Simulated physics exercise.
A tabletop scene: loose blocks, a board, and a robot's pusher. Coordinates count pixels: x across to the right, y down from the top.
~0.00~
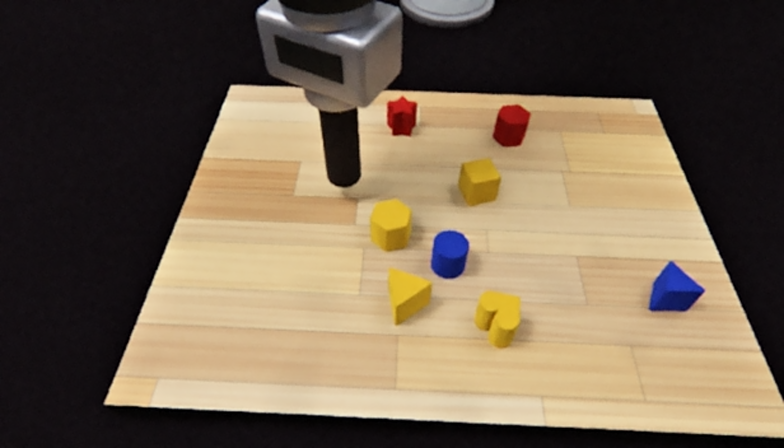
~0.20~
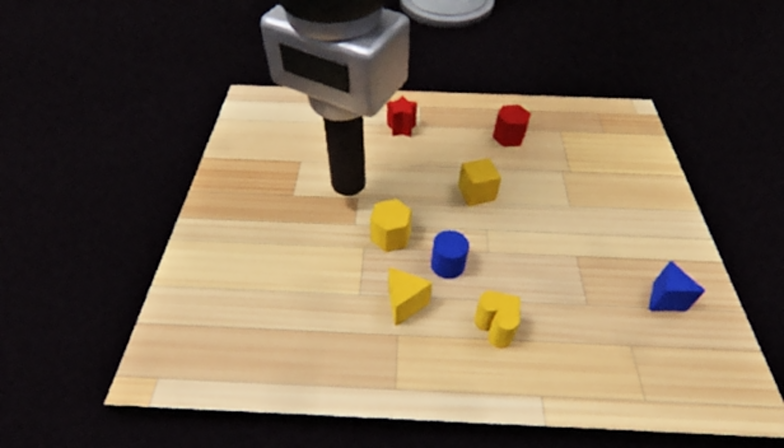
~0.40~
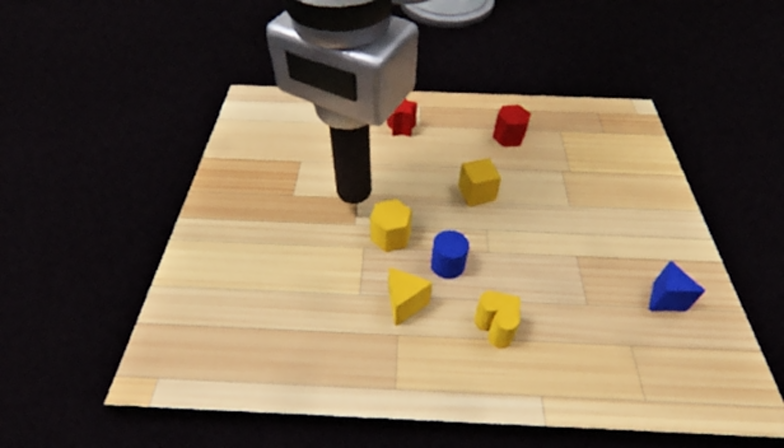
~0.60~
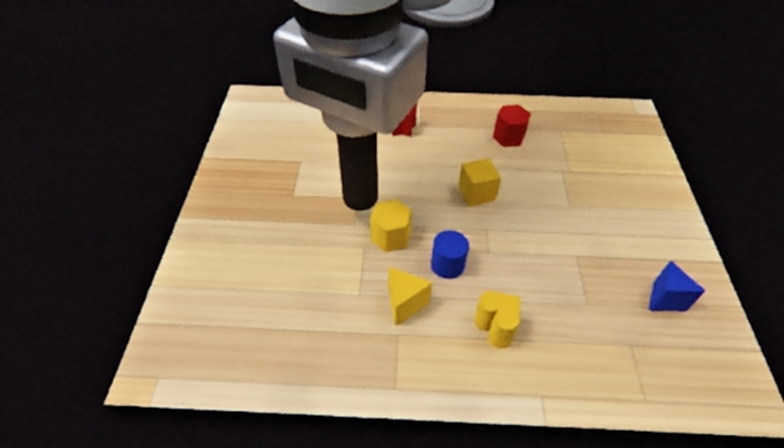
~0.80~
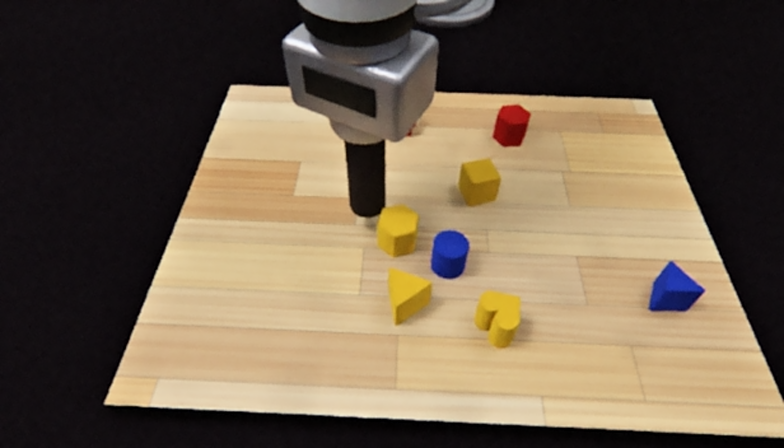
At the start, a robot's black pusher stands on a wooden board up and to the left of a yellow hexagonal block, with red, blue and other yellow blocks scattered around. It slides down and slightly right, then nudges the hexagonal block a little toward the blue cylinder while the other blocks stay still.
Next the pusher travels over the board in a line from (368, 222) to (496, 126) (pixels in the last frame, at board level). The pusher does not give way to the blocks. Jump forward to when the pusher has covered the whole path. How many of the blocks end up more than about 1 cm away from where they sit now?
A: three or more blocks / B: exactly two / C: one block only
Choice C: One block only.
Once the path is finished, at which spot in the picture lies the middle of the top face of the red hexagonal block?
By then it is at (532, 109).
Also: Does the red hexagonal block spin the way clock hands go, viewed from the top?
I believe so.
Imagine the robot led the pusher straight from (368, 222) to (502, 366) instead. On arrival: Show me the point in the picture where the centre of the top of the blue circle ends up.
The middle of its upper face should be somewhere near (503, 255).
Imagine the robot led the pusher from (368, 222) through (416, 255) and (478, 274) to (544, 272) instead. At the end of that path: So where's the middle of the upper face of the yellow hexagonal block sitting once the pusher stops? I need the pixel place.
Its top middle: (478, 286).
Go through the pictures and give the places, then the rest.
Tip of the pusher (344, 177), middles of tops, yellow hexagonal block (391, 214), red hexagonal block (514, 113), in the first frame.
Pusher (349, 185), nothing pushed, in the second frame.
Pusher (354, 192), nothing pushed, in the third frame.
Pusher (361, 199), nothing pushed, in the fourth frame.
Pusher (368, 206), yellow hexagonal block (398, 219), red hexagonal block (514, 113), in the fifth frame.
What follows on the original path. One third of the way, pusher (418, 170); nothing pushed yet.
Two thirds of the way, pusher (462, 138); nothing pushed yet.
At the end, pusher (500, 109); yellow hexagonal block unmoved; red hexagonal block (532, 109), turned 50° clockwise.
